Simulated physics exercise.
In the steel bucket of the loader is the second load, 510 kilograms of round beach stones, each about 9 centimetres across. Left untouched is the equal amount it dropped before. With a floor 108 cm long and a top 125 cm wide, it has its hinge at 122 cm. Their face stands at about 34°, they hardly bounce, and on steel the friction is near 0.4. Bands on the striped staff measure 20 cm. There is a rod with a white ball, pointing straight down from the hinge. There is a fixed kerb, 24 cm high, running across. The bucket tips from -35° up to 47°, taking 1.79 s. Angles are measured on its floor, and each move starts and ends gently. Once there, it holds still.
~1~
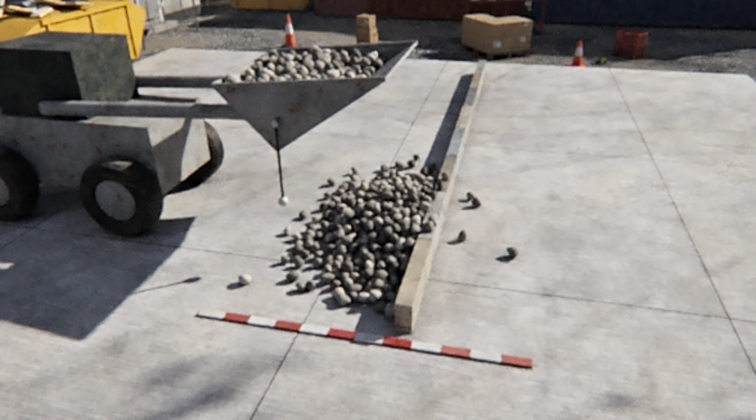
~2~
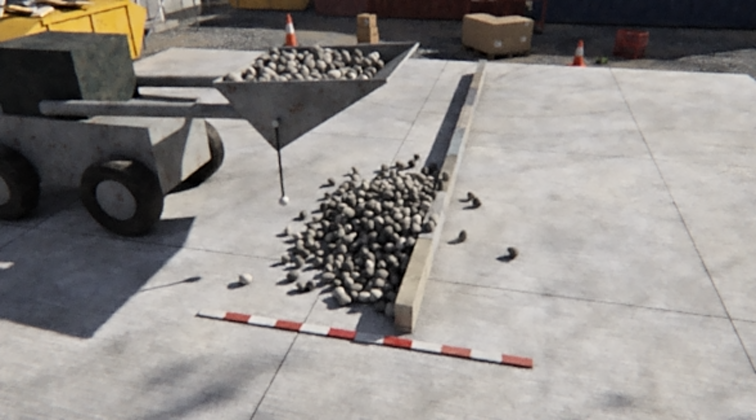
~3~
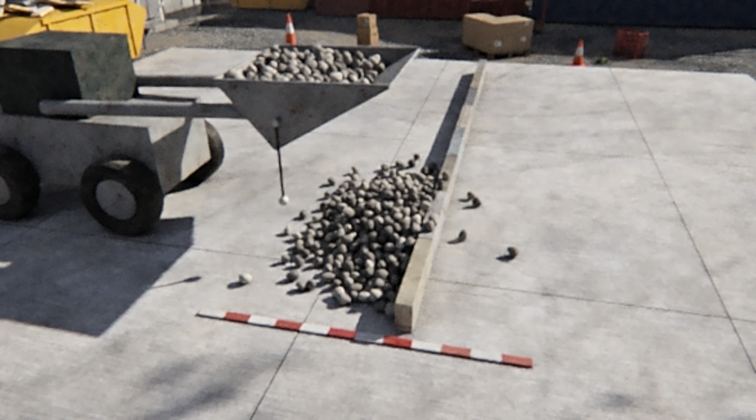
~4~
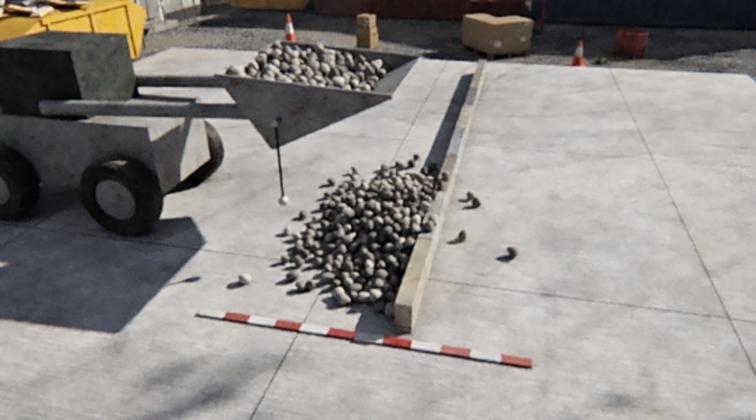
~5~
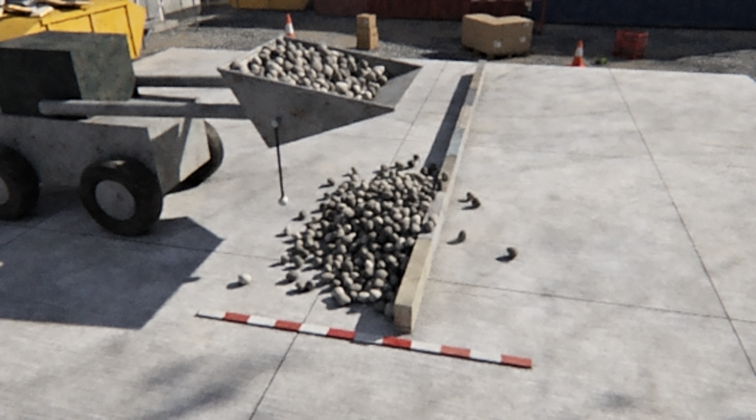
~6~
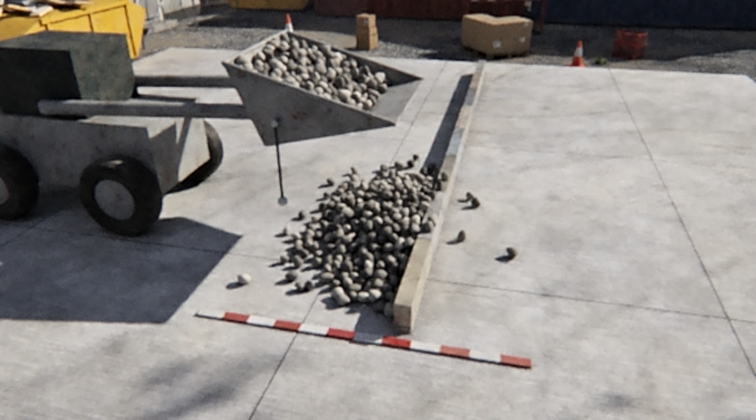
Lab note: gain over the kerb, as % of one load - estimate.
Gain: About 14 %.
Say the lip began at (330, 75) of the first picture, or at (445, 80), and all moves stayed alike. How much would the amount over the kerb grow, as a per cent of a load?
I'd guess close to 0 per cent first and close to 75 per cent second.
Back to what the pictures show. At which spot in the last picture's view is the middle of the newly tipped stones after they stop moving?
Middle: Approx. (391, 209) px.
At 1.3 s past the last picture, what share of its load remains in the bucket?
About 20 per cent is held.
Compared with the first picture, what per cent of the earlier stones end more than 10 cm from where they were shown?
Roughly 20 per cent of them.
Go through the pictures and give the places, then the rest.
In the first frame, lip at (386, 79), floor tilted -35°, highest stones at (314, 57). The earlier load is highest near (404, 195), 31 cm above ground level, 99 % on this side of the kerb, 1 % over the kerb.
In the second frame, the bucket is at -34°, its lip at (387, 81); the top of the load is at (315, 57).
In the third frame, lip at (390, 87), floor tilted -31°, highest stones at (292, 56).
In the fourth frame, lip at (392, 97), floor tilted -26°, highest stones at (289, 53).
In the fifth frame, the bucket is at -20°, its lip at (395, 110); the top of the load is at (279, 51).
In the sixth frame, the bucket is at -14°, its lip at (396, 125); the top of the load is at (281, 46).
Then, 0.7 s after the last picture the floor is at 34°; in per cent of one load, 94 in the bucket, 105 on this side of the kerb, 1 over the kerb; the foremost stones are at (458, 210).
Then, 1.3 s after the last picture the floor is at 47°; in per cent of one load, 20 in the bucket, 172 on this side of the kerb, 7 over the kerb; the foremost stones are at (489, 225).
Then, 1.6 s after the last picture the floor is at 47°; in per cent of one load, 4 in the bucket, 183 on this side of the kerb, 13 over the kerb; the foremost stones are at (527, 233).
Then, 4.5 s after the last picture the floor is at 47°; in per cent of one load, 0 in the bucket, 185 on this side of the kerb, 15 over the kerb; the foremost stones are at (562, 226). Net gain over the kerb, 14.
